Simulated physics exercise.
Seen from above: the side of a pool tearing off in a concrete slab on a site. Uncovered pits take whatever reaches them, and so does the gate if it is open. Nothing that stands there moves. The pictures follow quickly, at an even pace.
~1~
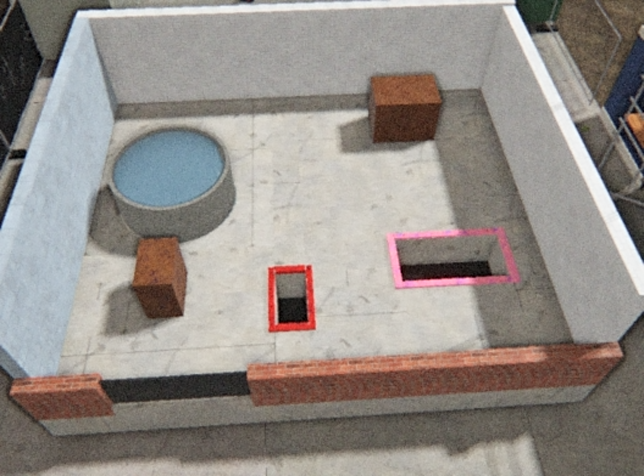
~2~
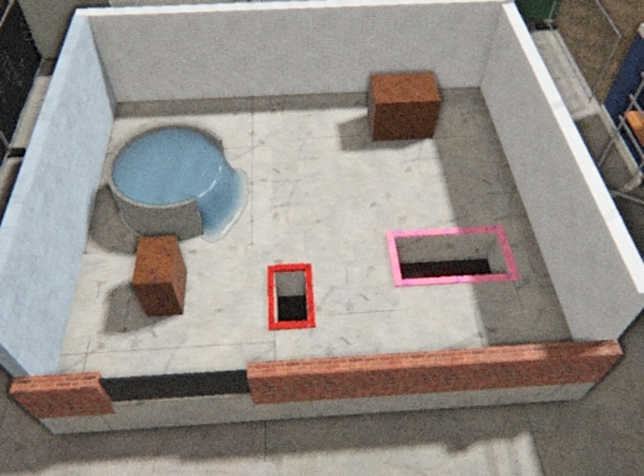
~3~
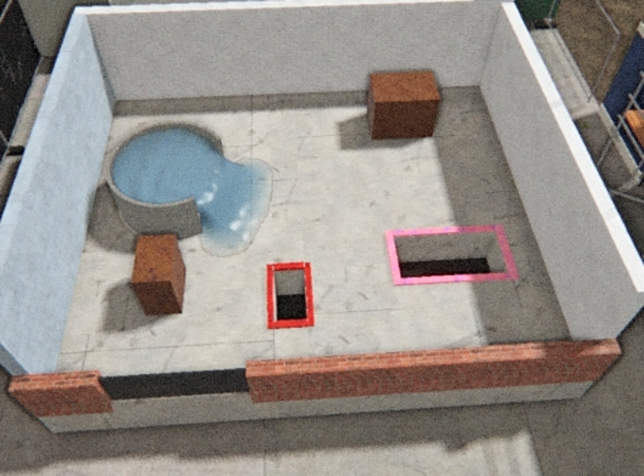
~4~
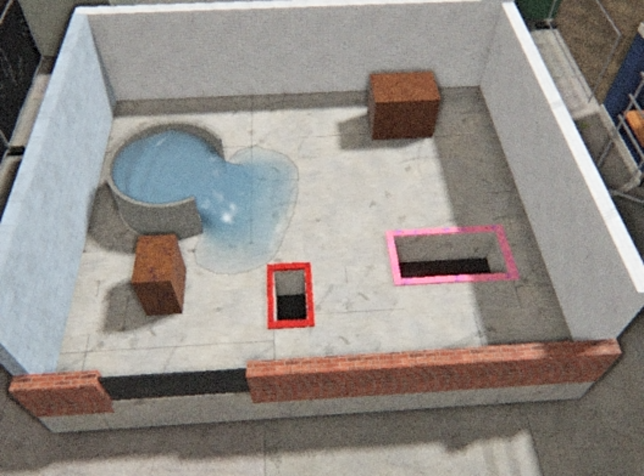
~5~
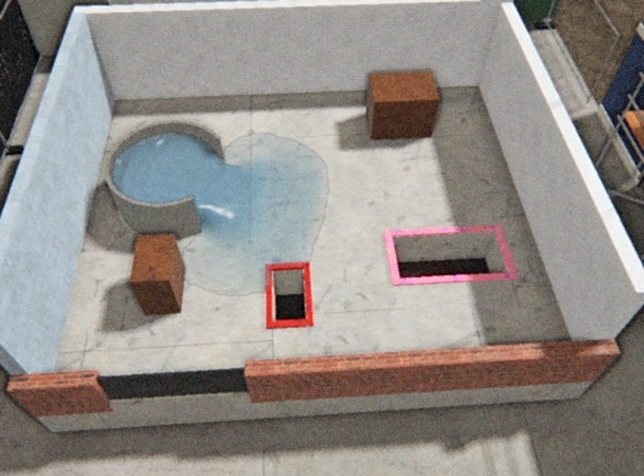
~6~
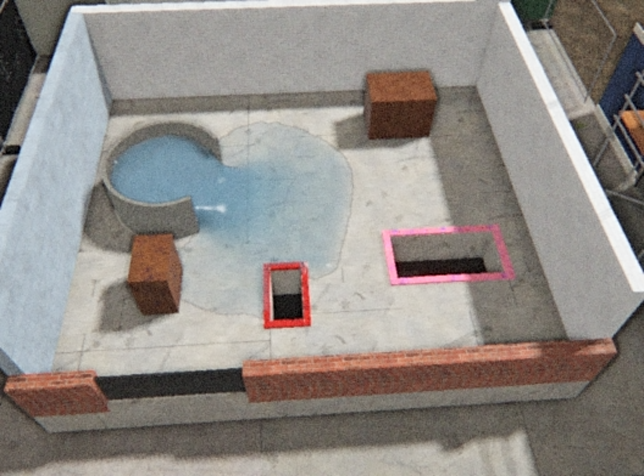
Water poured from a gap in the right side of a round tank inside a walled concrete yard, then spread across the floor in a widening puddle that reached the red-framed hole.
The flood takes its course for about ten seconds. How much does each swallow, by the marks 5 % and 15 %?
In the end: The gate takes less than 5 %; the pink pit takes more than 15 %; the red pit takes from 5 to 15 %.
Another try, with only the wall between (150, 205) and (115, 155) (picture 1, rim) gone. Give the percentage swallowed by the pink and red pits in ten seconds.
Parts in a hundred: Pink 4, red 12.
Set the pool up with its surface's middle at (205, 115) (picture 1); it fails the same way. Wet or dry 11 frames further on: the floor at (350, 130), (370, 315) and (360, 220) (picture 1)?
In that order: Wet, awash, awash.
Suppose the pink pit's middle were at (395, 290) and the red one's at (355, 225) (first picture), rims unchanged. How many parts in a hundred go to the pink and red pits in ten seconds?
Parts in a hundred: Pink 15, red 25.
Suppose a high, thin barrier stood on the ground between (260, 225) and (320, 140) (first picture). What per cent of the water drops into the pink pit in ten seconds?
Parts in a hundred: Pink 6.
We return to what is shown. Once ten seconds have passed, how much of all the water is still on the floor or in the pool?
Roughly 70 per cent.
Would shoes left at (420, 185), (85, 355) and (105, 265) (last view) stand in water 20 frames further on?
As listed: Under water, clear, free of water.
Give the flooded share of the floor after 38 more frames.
Close to 75 %.
A moment on, water covers 45 % of the floor; the gate 0 %, the pink pit 2 %, the red pit 3 %.
Next, water covers 55 % of the floor; the gate 0 %, the pink pit 7 %, the red pit 6 %.
Then, water covers 65 % of the floor; the gate 0 %, the pink pit 12 %, the red pit 8 %.
Later, water covers 75 % of the floor; the gate 0 %, the pink pit 17 %, the red pit 8 %.
In the end, water covers 90 % of the floor; the gate 0 %, the pink pit 20 %, the red pit 10 %.
